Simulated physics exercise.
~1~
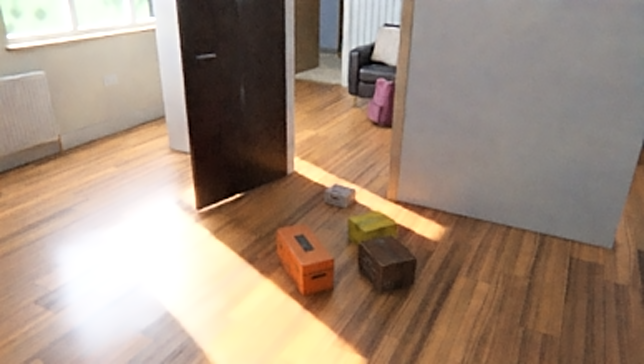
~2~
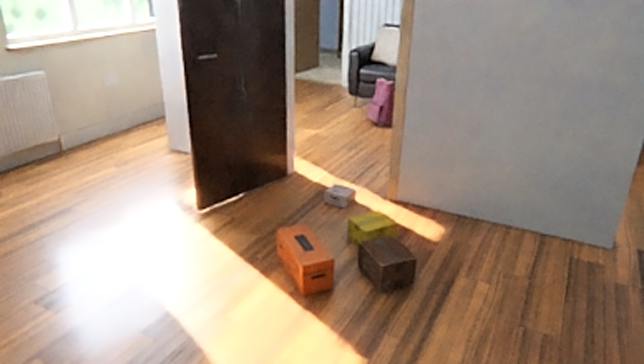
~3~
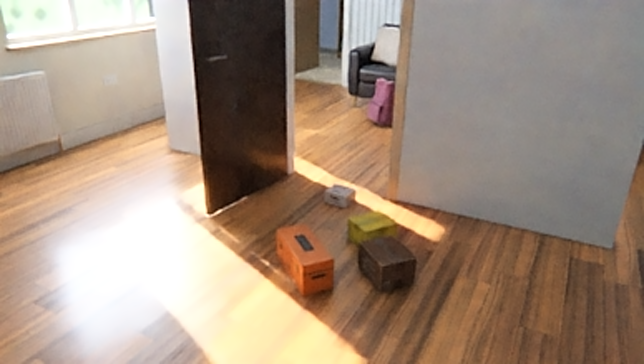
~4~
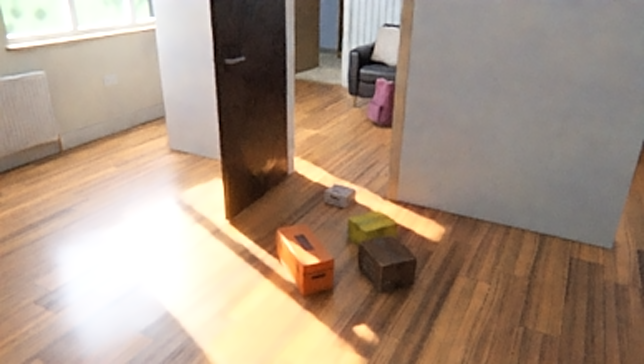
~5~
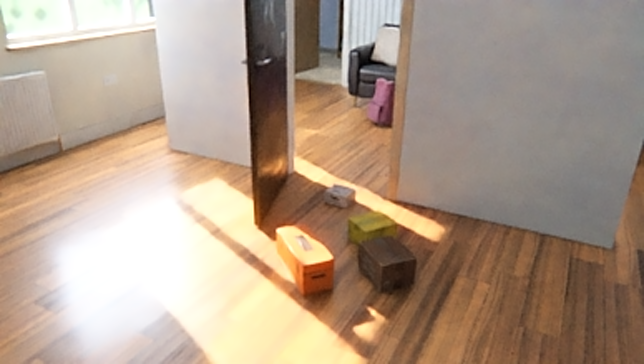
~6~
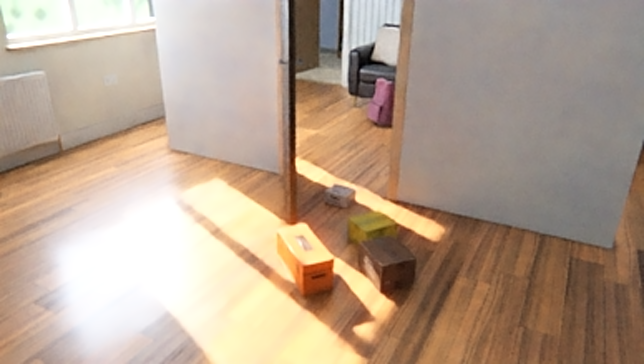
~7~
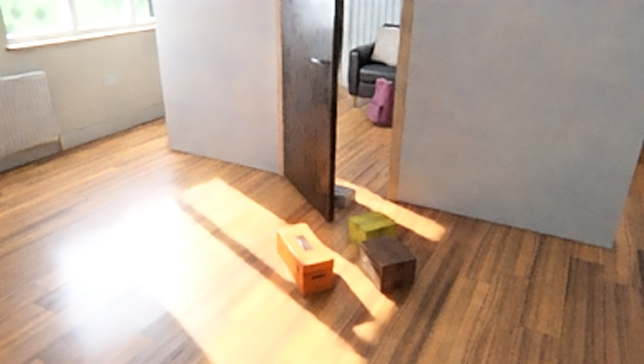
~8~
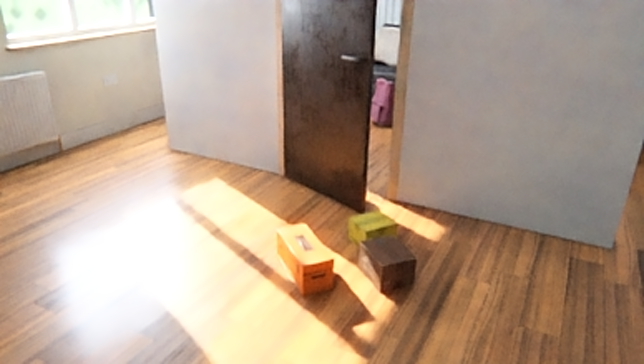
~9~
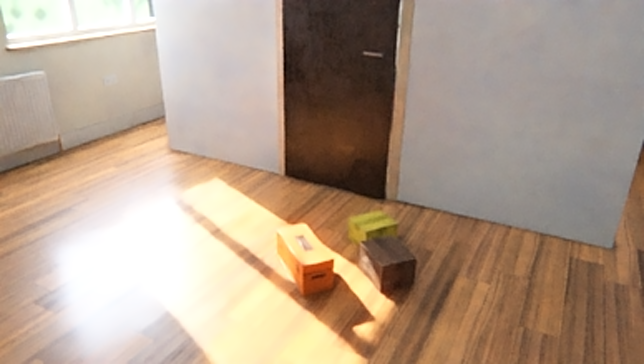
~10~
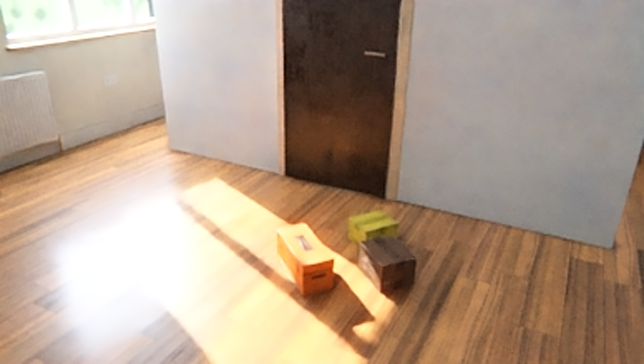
Dark door swinging shut across a sunlit wooden floor, hiding a small white box behind it while three other boxes stay put.
